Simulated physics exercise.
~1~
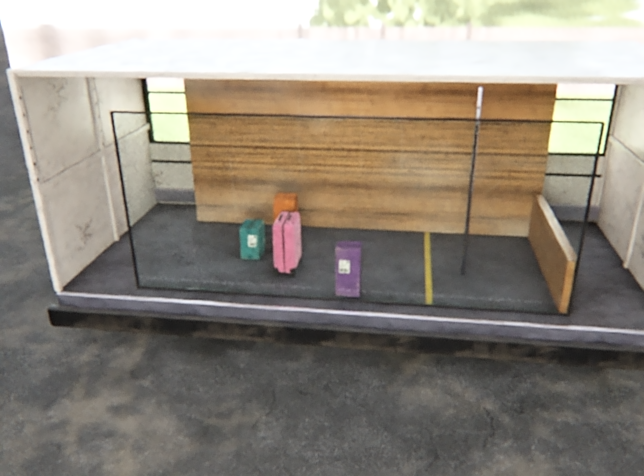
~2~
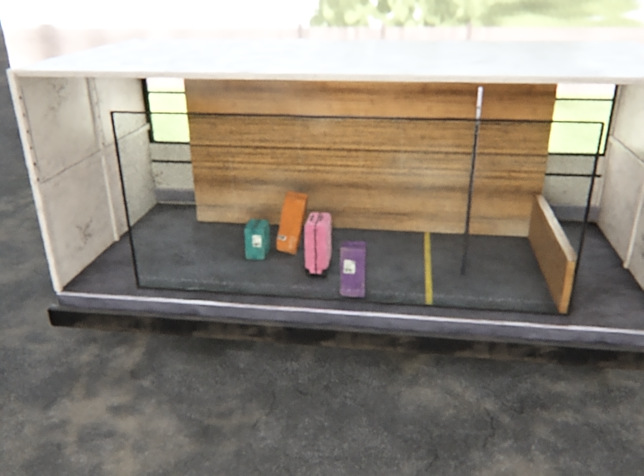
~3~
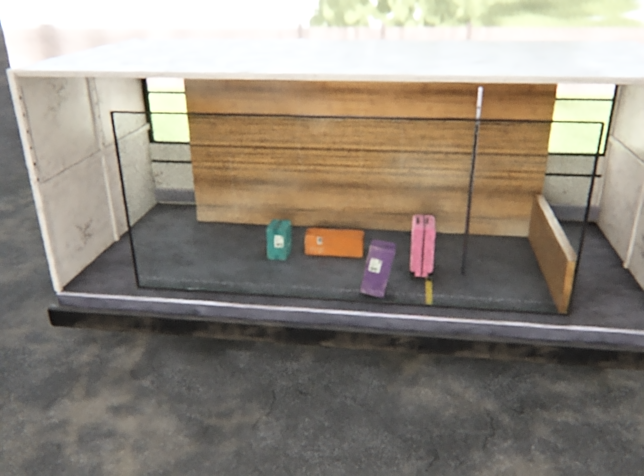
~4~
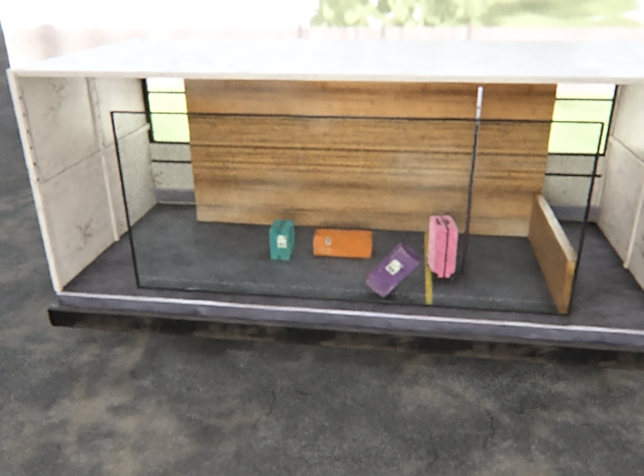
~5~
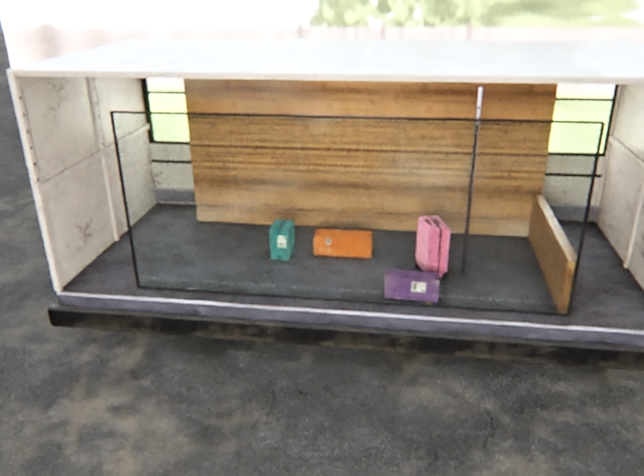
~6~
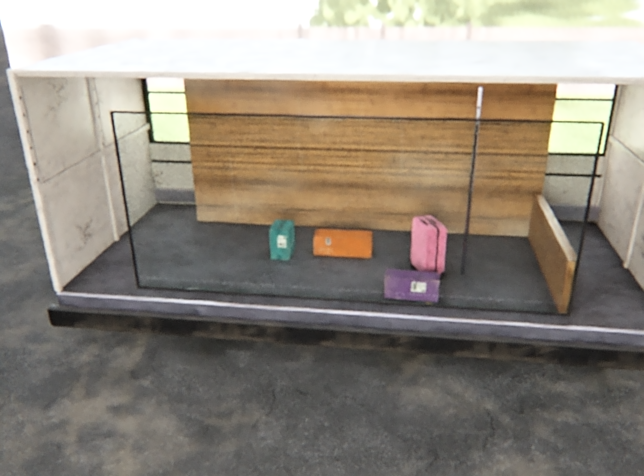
In this clip, four upright pieces of luggage shift rightward in an open bay; the orange box topples onto its side, the pink case rolls farthest before drifting slightly back, and the purple box tips over, lying still short of the yellow line, with the teal pack upright.
